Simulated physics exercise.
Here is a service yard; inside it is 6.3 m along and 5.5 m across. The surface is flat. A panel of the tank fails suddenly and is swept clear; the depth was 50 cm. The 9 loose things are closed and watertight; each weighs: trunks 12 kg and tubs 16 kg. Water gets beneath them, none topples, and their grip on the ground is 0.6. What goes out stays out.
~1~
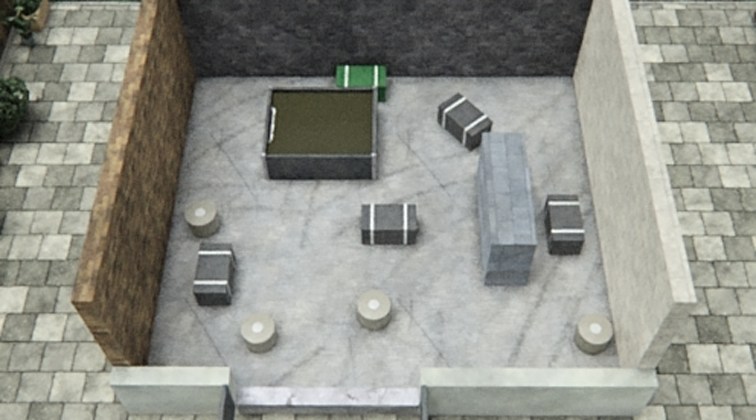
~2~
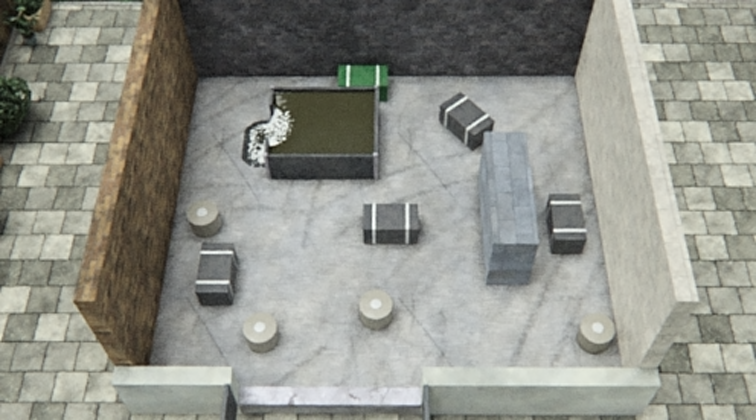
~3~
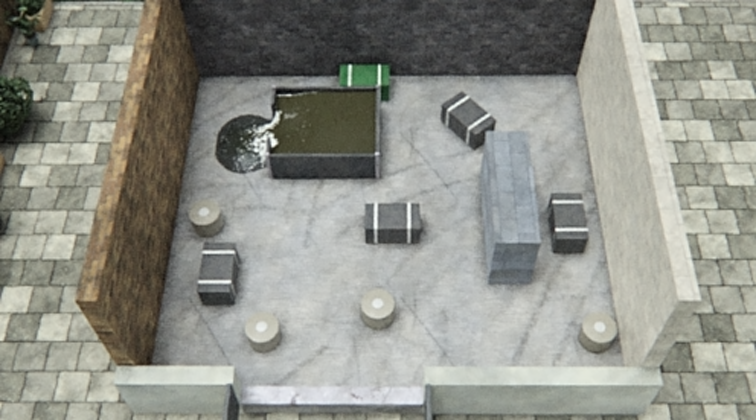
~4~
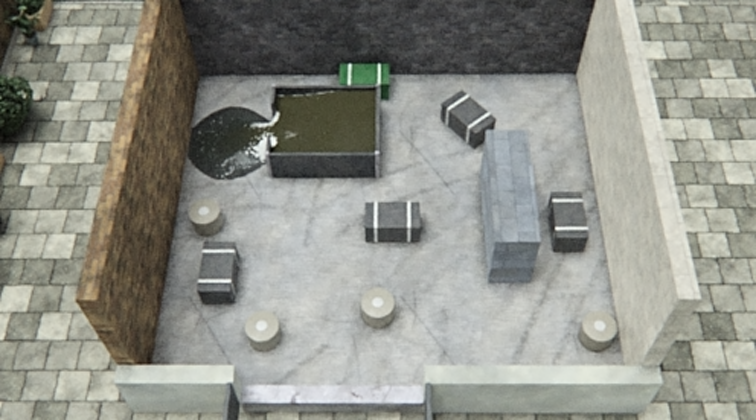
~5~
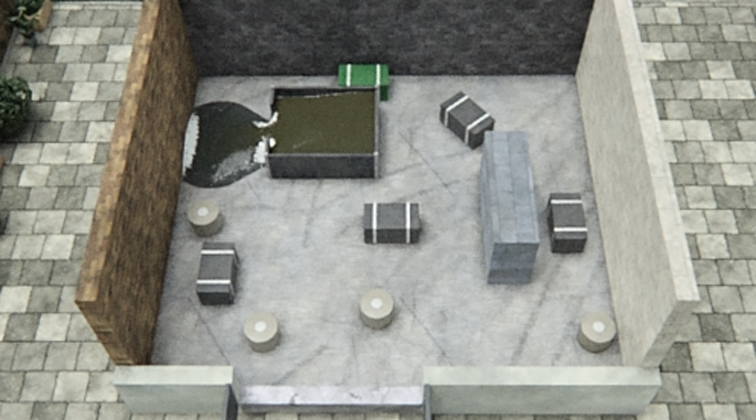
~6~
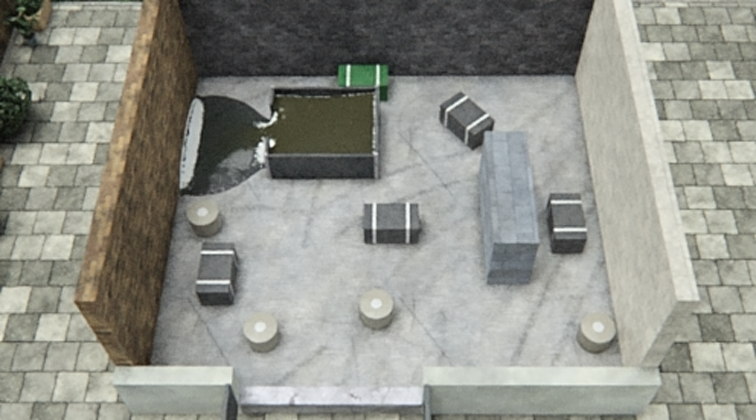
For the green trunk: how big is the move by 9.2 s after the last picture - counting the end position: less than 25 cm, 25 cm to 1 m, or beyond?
Green trunk travels far.
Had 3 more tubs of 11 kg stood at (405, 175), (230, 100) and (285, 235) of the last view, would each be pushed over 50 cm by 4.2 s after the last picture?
In that order: Less, over, less.
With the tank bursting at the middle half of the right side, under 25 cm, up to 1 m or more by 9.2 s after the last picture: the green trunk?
Then the green trunk holds its place.
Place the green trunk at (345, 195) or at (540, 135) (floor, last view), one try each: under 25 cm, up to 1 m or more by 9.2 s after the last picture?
In that order: It holds its place; it moves a short way.
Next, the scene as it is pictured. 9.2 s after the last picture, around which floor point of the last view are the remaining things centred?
Around (407, 252).
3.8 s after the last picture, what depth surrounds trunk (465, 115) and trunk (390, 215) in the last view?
About 2 and 1 cm.
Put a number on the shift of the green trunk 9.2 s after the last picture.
Roughly 350 cm.
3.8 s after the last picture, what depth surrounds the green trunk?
About 5 cm.
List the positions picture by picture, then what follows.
In the first picture, the green trunk at (361, 76), on the bottom; water covers 2.1 m2; 0 of 9 have shifted.
In the second picture, the green trunk at (363, 76), on the bottom; water covers 2.5 m2; 0 of 9 have shifted.
In the third picture, the green trunk at (365, 75) rests on the ground; water covers 3.0 m2; 0 of 9 have shifted.
In the fourth picture, the green trunk at (364, 74), on the bottom; water covers 3.6 m2; 0 of 9 have shifted.
In the fifth picture, the green trunk at (363, 75), on the bottom; water covers 4.0 m2; 0 of 9 have shifted.
In the sixth picture, the green trunk at (363, 75), on the bottom; 4.3 m2 under water; 0 of 9 have shifted.
Then, 1.2 s after the last picture the green trunk is near (363, 75), 0.0 m from its start, aground; 0 of 9 are out; 0 afloat.
Then, 3.8 s after the last picture the green trunk is near (463, 74), 1.6 m from its start, afloat; 0 of 9 are out; 1 afloat.
Then, 6.2 s after the last picture the green trunk is near (559, 111), 3.2 m from its start, afloat; 0 of 9 are out; 1 afloat.
Then, 9.2 s after the last picture the green trunk is near (538, 173), 3.3 m from its start, aground; 0 of 9 are out; 0 afloat.
